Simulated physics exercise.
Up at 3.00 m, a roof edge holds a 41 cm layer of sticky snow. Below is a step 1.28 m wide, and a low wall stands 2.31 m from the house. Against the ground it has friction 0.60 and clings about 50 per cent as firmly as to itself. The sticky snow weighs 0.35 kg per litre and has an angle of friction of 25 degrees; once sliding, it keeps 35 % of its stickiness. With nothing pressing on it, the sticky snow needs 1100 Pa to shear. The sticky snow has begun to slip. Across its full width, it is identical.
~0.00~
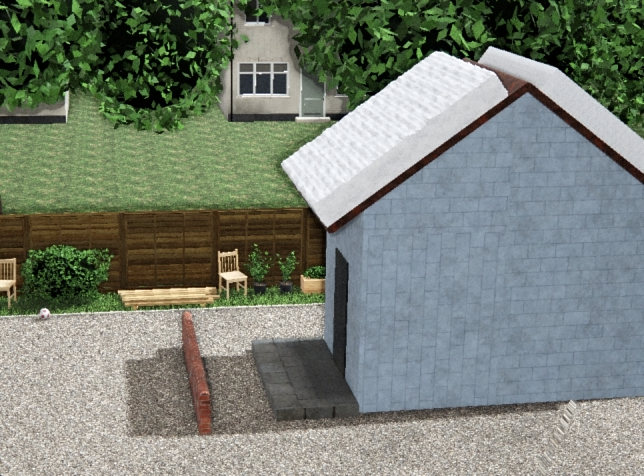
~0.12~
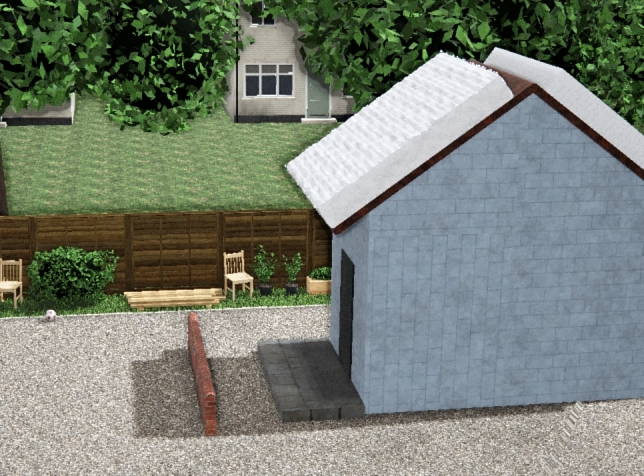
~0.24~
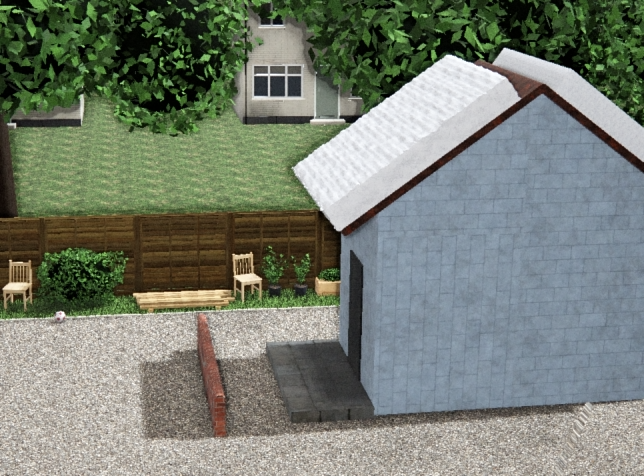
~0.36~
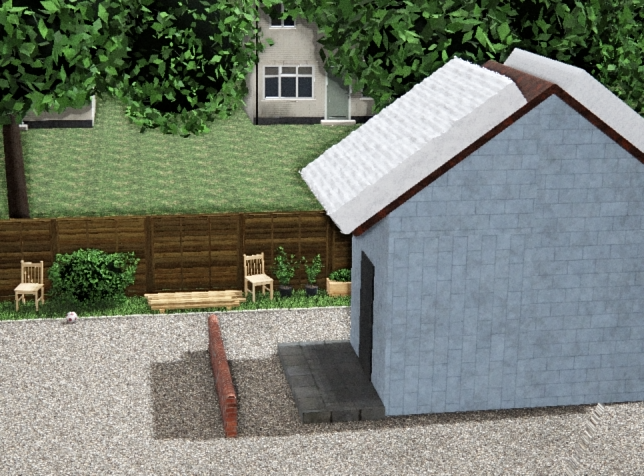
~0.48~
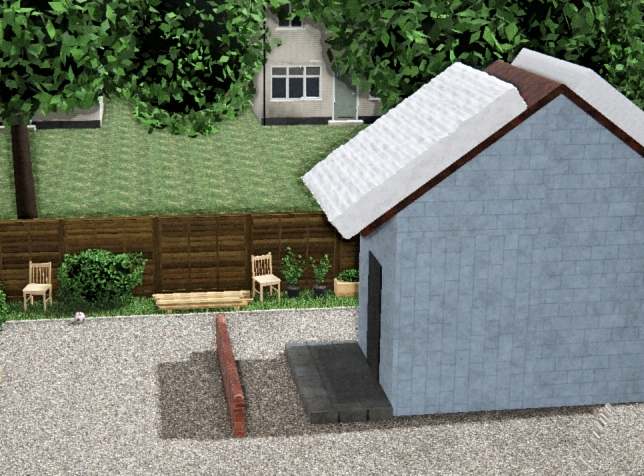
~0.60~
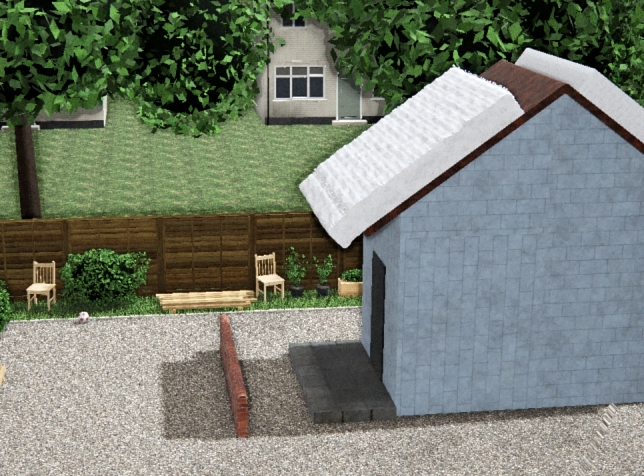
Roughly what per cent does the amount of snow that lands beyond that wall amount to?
It amounts to roughly 29 per cent.
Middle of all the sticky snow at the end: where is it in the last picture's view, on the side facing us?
You'll find it around (247, 410).
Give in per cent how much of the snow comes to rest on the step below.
Close to 10 per cent, give or take.
By 1.04 s, 80 % is still on the roof and 0 % is past the low wall.
By 1.56 s, 34 % is still on the roof and 0 % is past the low wall.
By 2.08 s, none is still on the roof and 21 % is past the low wall.
By 2.60 s, none is still on the roof and 29 % is past the low wall.
By 3.10 s, at the end, none is still on the roof and 29 % is past the low wall.
